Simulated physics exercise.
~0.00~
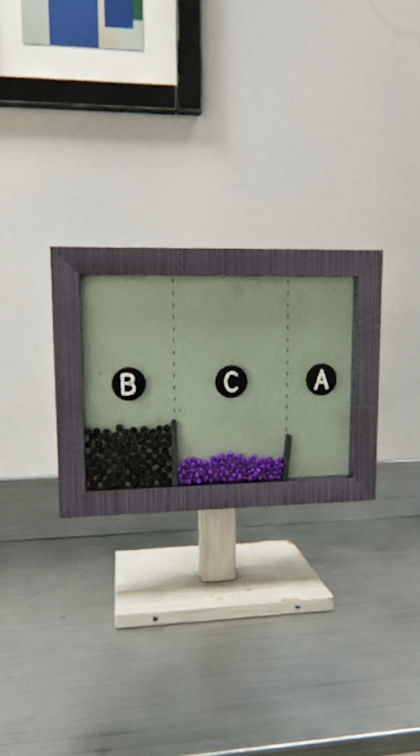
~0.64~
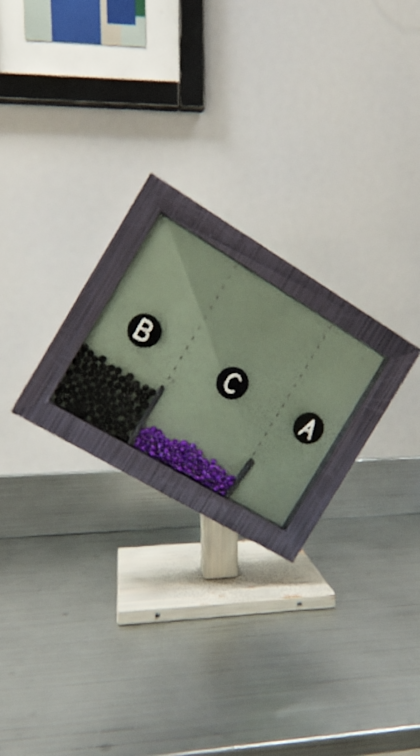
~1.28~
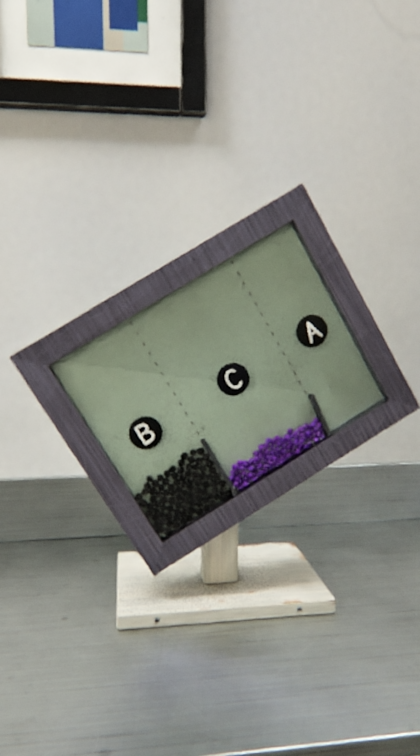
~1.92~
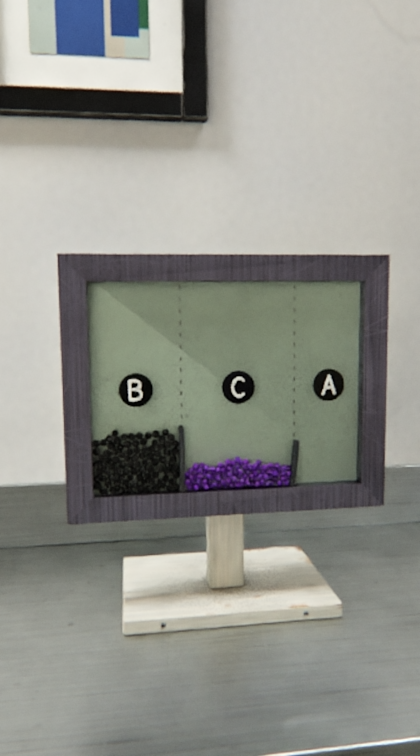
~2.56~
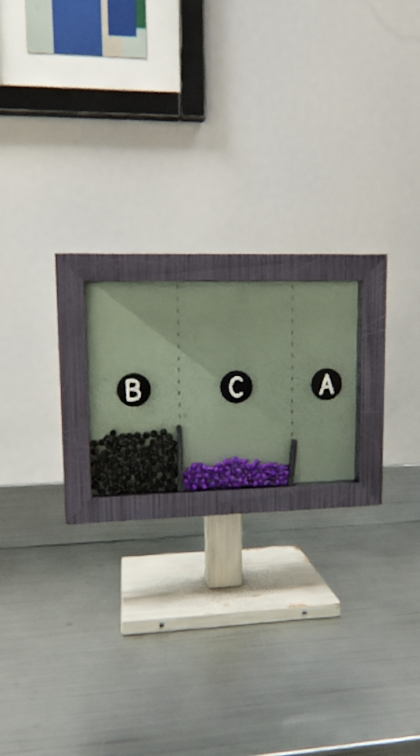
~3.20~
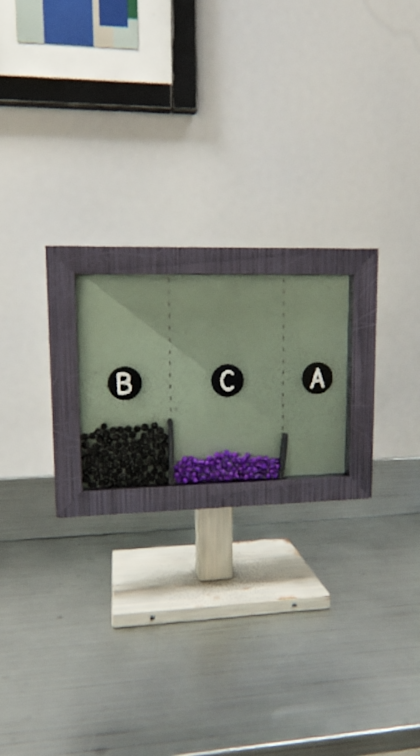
Framed case of black and purple beads tilting clockwise, then anticlockwise, and returning level, with each colour still in its own section.
